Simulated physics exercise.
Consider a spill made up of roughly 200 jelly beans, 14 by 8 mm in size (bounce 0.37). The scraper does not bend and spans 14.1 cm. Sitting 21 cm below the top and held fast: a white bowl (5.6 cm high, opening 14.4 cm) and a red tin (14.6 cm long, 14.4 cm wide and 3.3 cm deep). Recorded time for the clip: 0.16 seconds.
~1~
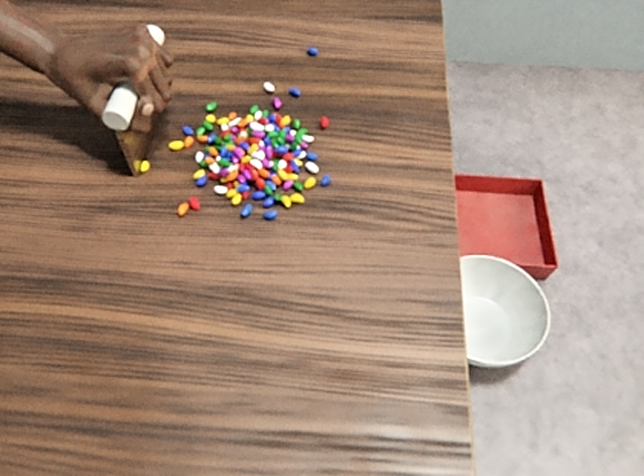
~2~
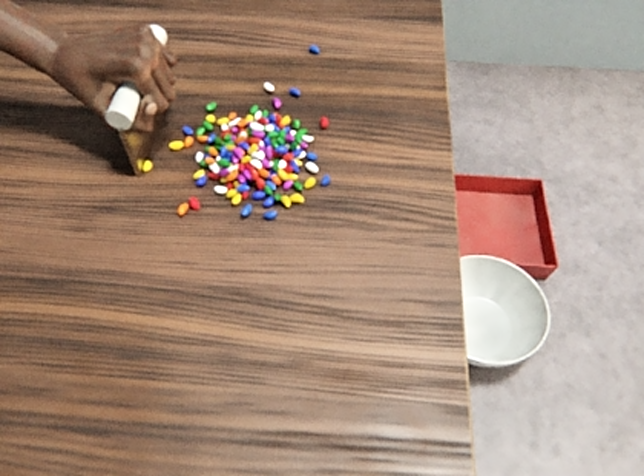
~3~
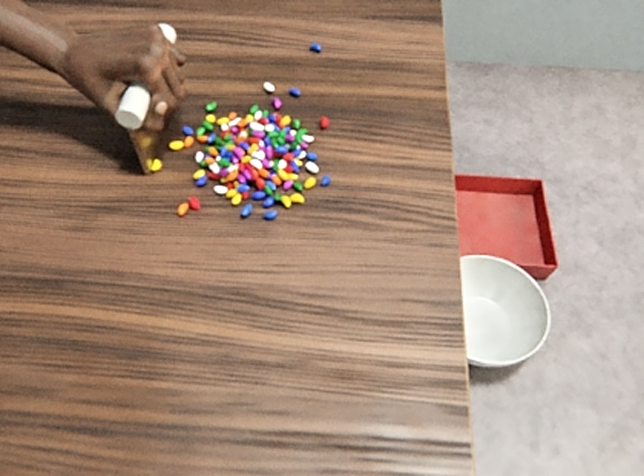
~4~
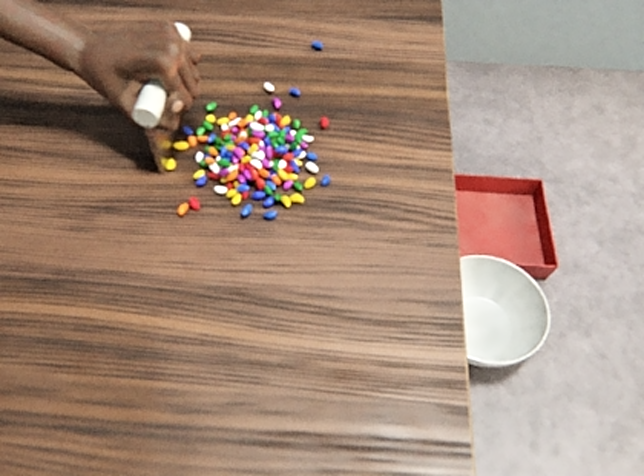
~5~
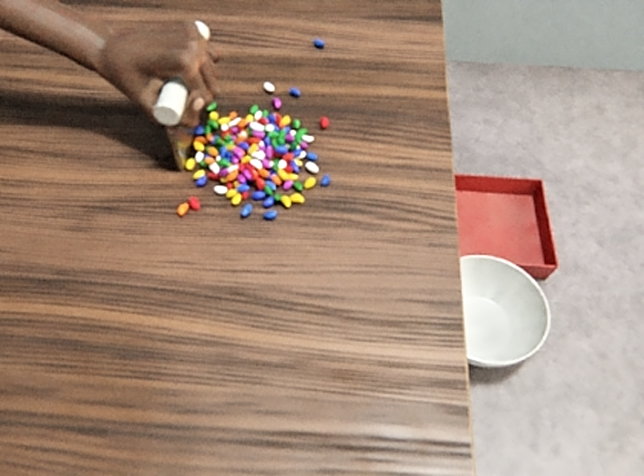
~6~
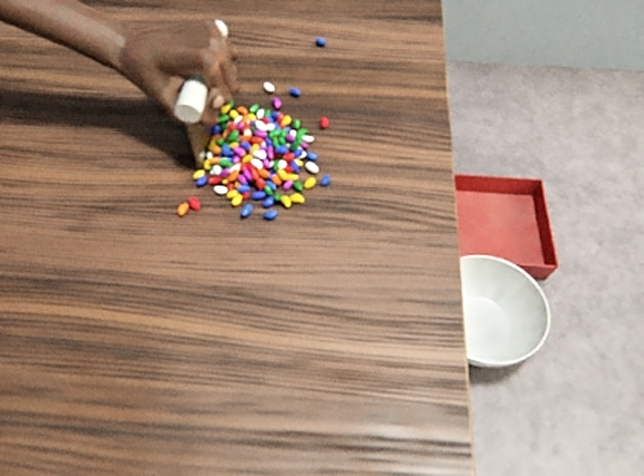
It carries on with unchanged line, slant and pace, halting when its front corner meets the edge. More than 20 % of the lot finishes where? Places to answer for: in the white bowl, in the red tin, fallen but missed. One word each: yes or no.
White bowl: No, red tin: Yes, missed: No.
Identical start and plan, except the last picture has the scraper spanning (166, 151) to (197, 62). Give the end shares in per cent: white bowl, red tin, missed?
Final shares - white bowl: 55%, red tin: 5%, missed: 5%.
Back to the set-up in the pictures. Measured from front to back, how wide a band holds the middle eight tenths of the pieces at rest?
Close to 20 cm from front to back.
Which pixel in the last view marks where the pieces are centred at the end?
Close to pixel (426, 172) in the last view.
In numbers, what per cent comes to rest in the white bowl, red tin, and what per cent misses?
White bowl 0 %, red tin 40 %, missed 5 %.
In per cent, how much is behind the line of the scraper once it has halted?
About 55 per cent.
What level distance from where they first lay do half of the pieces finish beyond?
That works out to roughly 18 centimetres.
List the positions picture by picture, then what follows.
Scraper from (122, 137) to (158, 52); moved 0.0 cm; pieces shifted so far, 0; middle of the spill at (254, 141); white bowl at (488, 306); red tin at (494, 217), in the first frame.
Scraper from (125, 137) to (161, 52); moved 0.3 cm; pieces shifted so far, 1; middle of the spill at (254, 141), in the second frame.
Scraper from (135, 136) to (169, 51); moved 1.2 cm; pieces shifted so far, 2; middle of the spill at (254, 141), in the third frame.
Scraper from (151, 134) to (183, 50); moved 2.8 cm; pieces shifted so far, 3; middle of the spill at (254, 141), in the fourth frame.
Scraper from (172, 132) to (201, 48); moved 4.8 cm; pieces shifted so far, 10; middle of the spill at (254, 141), in the fifth frame.
Scraper from (192, 130) to (219, 46); moved 6.7 cm; pieces shifted so far, 57; middle of the spill at (256, 141); white bowl at (488, 306); red tin at (494, 217), in the sixth frame.
Then, 0.23 s after the last picture, scraper 21 cm from its start, spill 17 cm wide; still on top 100 %.
Then, 0.47 s after the last picture, scraper 34 cm from its start, spill 21 cm wide; off the edge, not caught 35 %, still on top 65 %.
Then, 0.67 s after the last picture, scraper 34 cm from its start, spill 22 cm wide; red tin 40 %, off the edge, not caught 5 %, still on top 55 %.
In the end, white bowl 0 %, red tin 40 %, fallen but missed 5 %, still on top 55 %.
